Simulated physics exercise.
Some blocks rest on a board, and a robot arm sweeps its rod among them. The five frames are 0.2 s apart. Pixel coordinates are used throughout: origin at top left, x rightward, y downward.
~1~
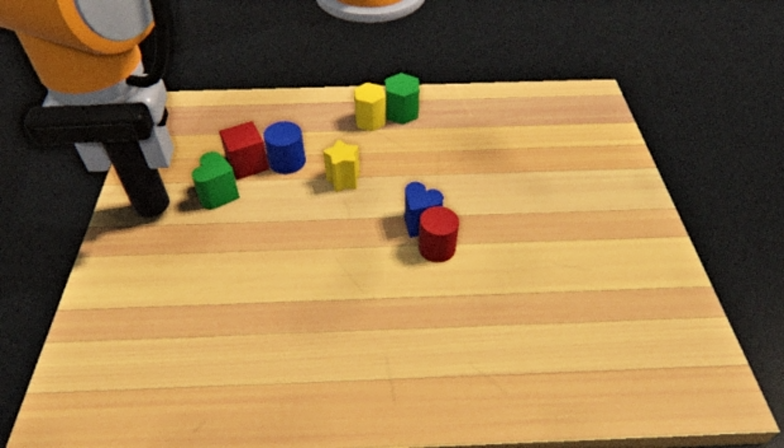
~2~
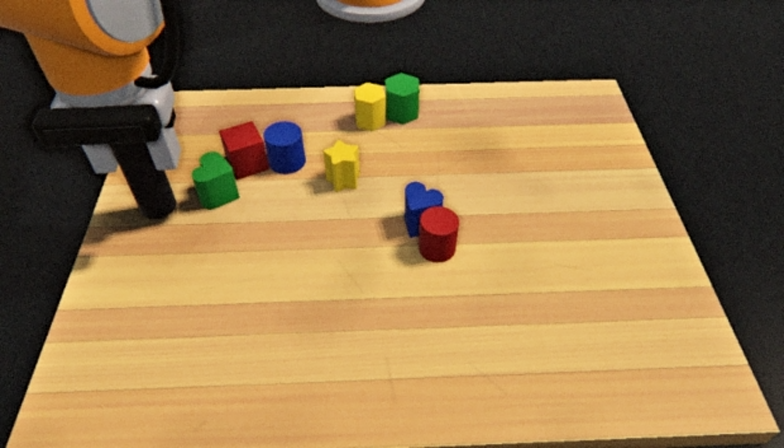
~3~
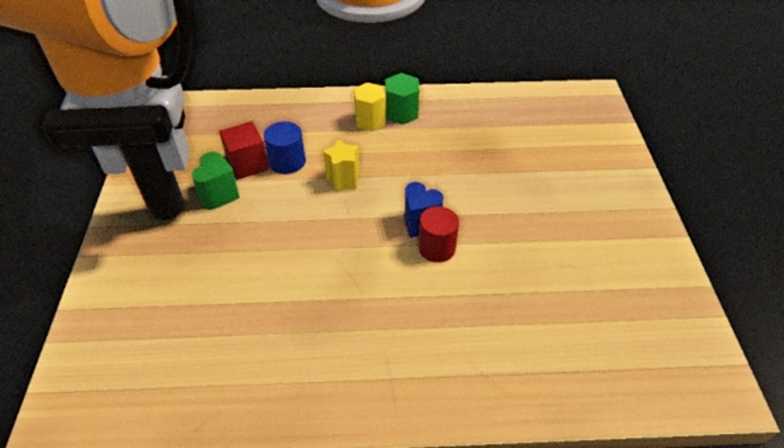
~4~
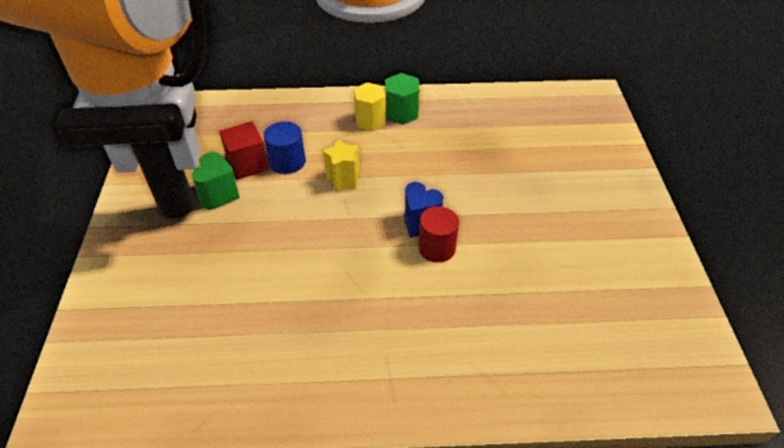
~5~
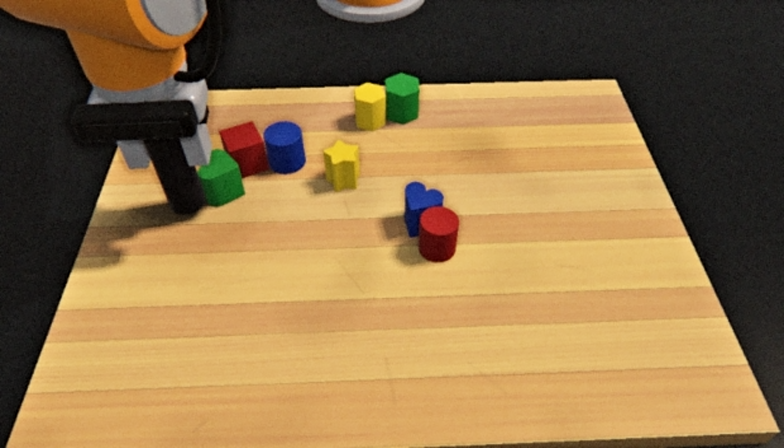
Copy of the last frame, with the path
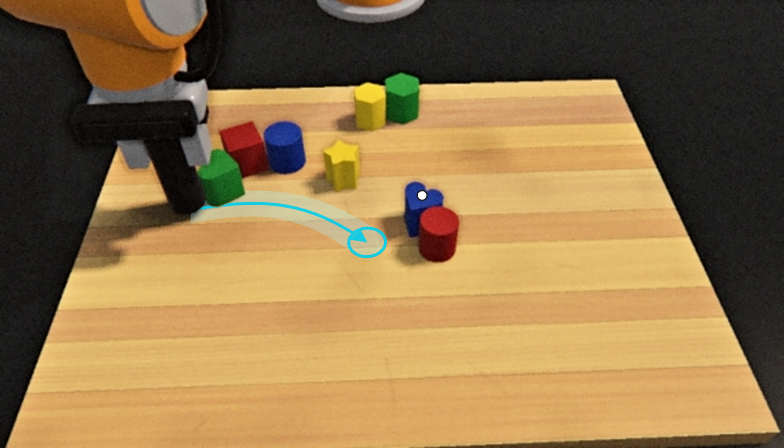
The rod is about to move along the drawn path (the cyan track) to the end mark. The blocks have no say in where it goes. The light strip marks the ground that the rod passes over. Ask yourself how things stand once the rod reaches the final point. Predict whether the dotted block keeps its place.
When the path is over, the dotted block is still on its spot.
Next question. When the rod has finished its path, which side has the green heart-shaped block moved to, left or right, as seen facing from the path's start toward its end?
That block drifts left.
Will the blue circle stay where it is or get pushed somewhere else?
The block stays on its spot.
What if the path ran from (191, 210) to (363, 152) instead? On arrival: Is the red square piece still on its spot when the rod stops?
No, that is not how it ends up.
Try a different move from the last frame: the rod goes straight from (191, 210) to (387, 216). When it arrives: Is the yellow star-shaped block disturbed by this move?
Once the rod is done, the yellow star-shaped block remains in the old spot.
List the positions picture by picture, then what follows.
Lower end of the rod at (152, 205), tops of blocks, green heart-shaped block at (211, 166), red square piece at (241, 135), blue circle at (282, 133), blue heart-shaped block at (422, 195), in the first frame.
Rod at (159, 206), blocks as before, in the second frame.
Rod at (167, 207), blocks as before, in the third frame.
Rod at (177, 206), blocks as before, in the fourth frame.
Rod at (188, 202), green heart-shaped block at (216, 164), red square piece at (241, 135), blue circle at (282, 133), blue heart-shaped block at (422, 195), in the fifth frame.
The drawn path runs from (191, 210) through (255, 203) and (315, 214) to (367, 242); the dot is on the blue heart-shaped block.
What follows on the original path. One third of the way, rod at (254, 196); green heart-shaped block at (258, 153), turned 90° anticlockwise; red square piece at (242, 133).
Two thirds of the way, rod at (315, 207); green heart-shaped block at (262, 153), turned 100° anticlockwise; red square piece at (242, 133).
At the end, rod at (367, 235); green heart-shaped block at (262, 153), turned 100° anticlockwise; red square piece at (242, 133); blue circle not moved; blue heart-shaped block not moved.
